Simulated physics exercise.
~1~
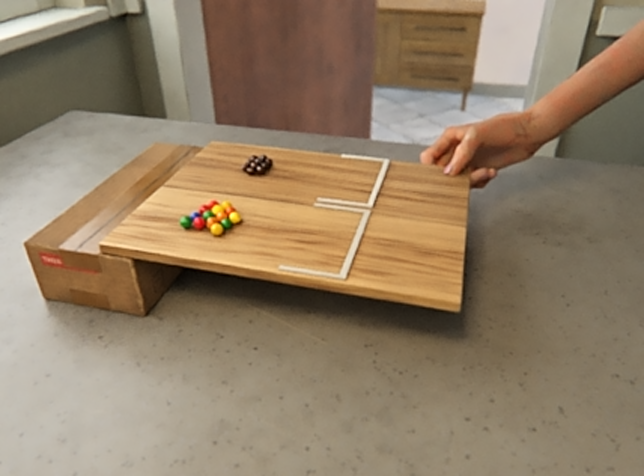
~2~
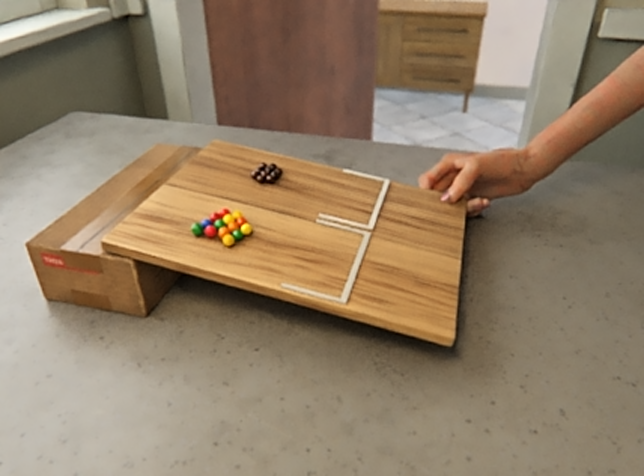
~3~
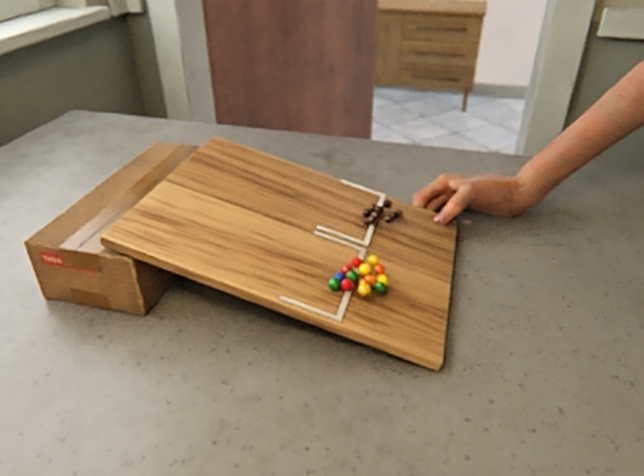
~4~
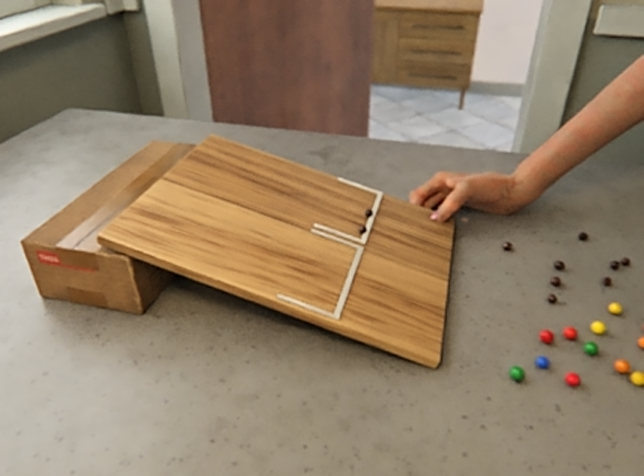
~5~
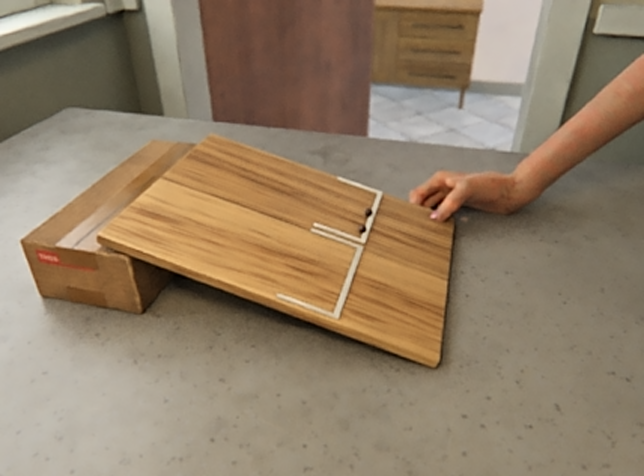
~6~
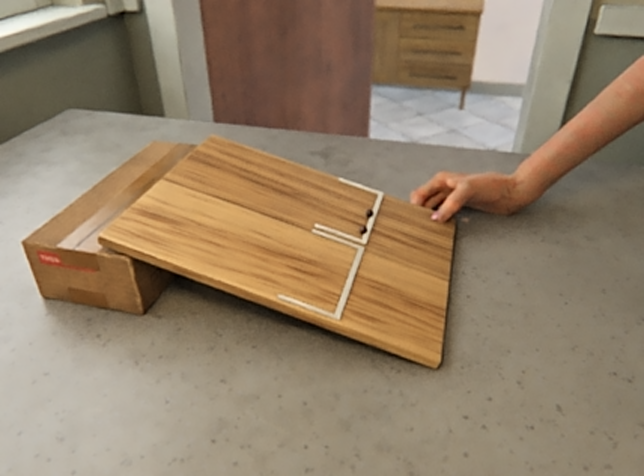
A wooden board, with one end on a cardboard box and the other held up by a hand, carries a cluster of colourful balls nearer the viewer and a cluster of small dark ones farther back. The hand lowers its end, and both clusters start down the slope toward the thin white strips on the right. The colourful balls reach their strip, with the dark ones close to theirs. Then all the colourful balls and most of the dark ones get past and scatter rightward across the grey tabletop. Finally the scattered balls are out of view, and just a couple of dark ones remain at the far strip.
